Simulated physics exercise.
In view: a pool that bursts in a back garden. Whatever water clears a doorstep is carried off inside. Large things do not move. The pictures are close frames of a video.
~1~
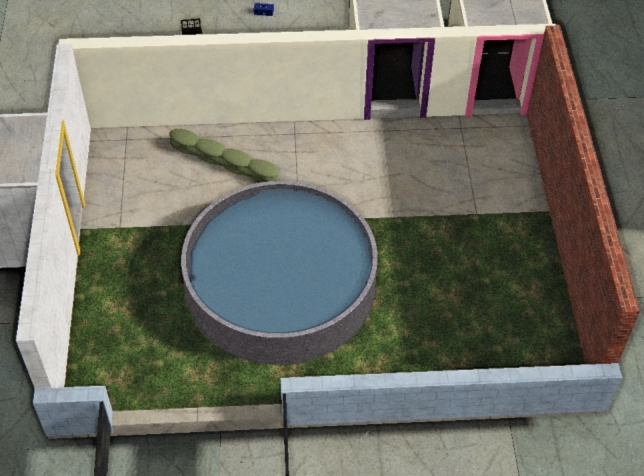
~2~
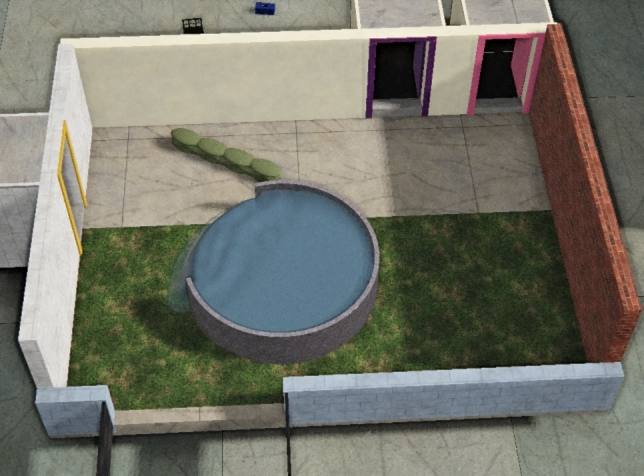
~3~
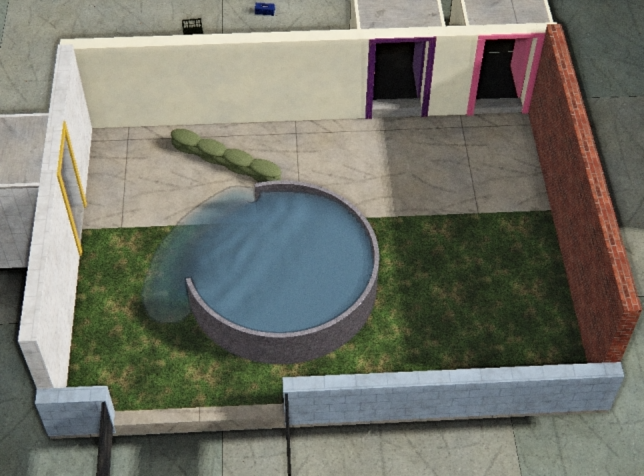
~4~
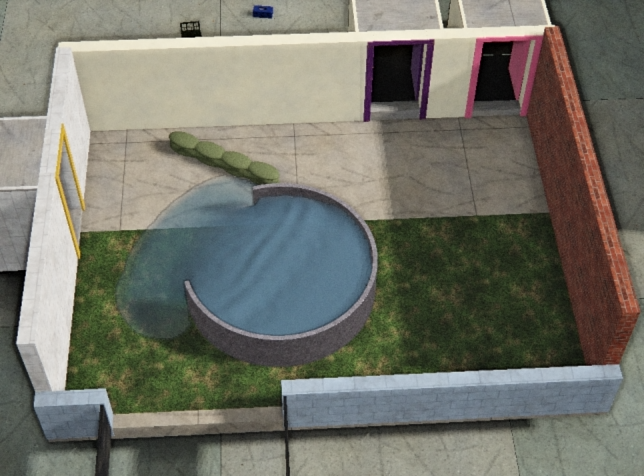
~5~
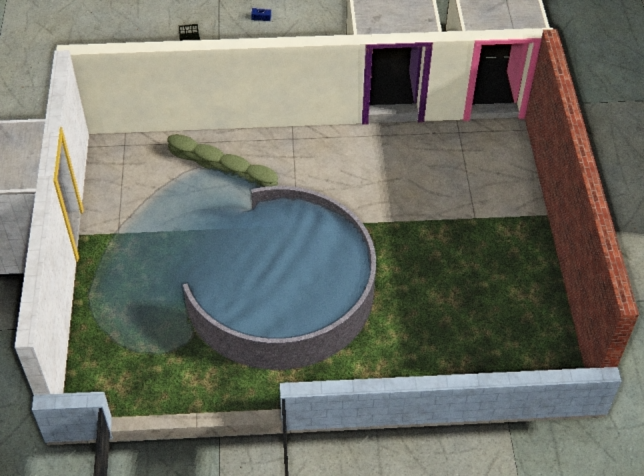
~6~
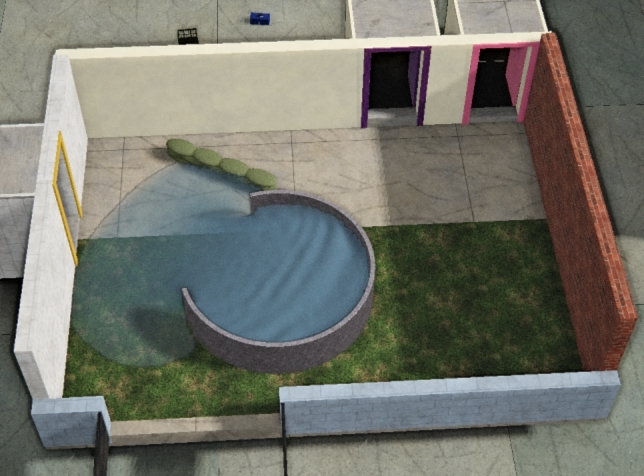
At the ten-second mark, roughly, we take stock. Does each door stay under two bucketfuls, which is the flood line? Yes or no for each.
Pink door - yes, stays under; yellow door - no, it floods; purple door - yes, stays under.
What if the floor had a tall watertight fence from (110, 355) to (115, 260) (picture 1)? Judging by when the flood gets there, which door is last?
It's the pink-painted one.
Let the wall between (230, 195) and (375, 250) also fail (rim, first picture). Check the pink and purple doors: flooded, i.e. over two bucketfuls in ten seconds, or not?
The pink door tops the mark and the purple door tops the mark.
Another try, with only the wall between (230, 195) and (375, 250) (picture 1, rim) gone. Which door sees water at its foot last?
Coming last is the door marked yellow.
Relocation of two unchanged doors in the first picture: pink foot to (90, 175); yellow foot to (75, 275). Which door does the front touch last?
That would be the purple door.
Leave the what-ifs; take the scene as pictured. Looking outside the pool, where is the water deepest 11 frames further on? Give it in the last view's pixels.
Point to roughly (88, 146).
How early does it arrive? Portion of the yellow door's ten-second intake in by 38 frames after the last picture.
Close to 90 out of every hundred.
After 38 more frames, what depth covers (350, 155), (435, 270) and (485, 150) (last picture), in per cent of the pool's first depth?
The depth comes out near 6, 4 and 2 per cent.
A moment on, water covers 30 % of the floor; the pink door not reached, the yellow door over two buckets in, the purple door not reached.
Next, water covers 30 % of the floor; the pink door not reached, the yellow door far over two buckets in, the purple door not reached.
Then, water covers 50 % of the floor; the pink door not reached, the yellow door far over two buckets in, the purple door wet at the sill, nothing in.
Later, water covers 75 % of the floor; the pink door wet at the sill, nothing in, the yellow door far over two buckets in, the purple door wet at the sill, nothing in.
In the end, water covers 95 % of the floor; the pink door wet at the sill, nothing in, the yellow door far over two buckets in, the purple door wet at the sill, nothing in.
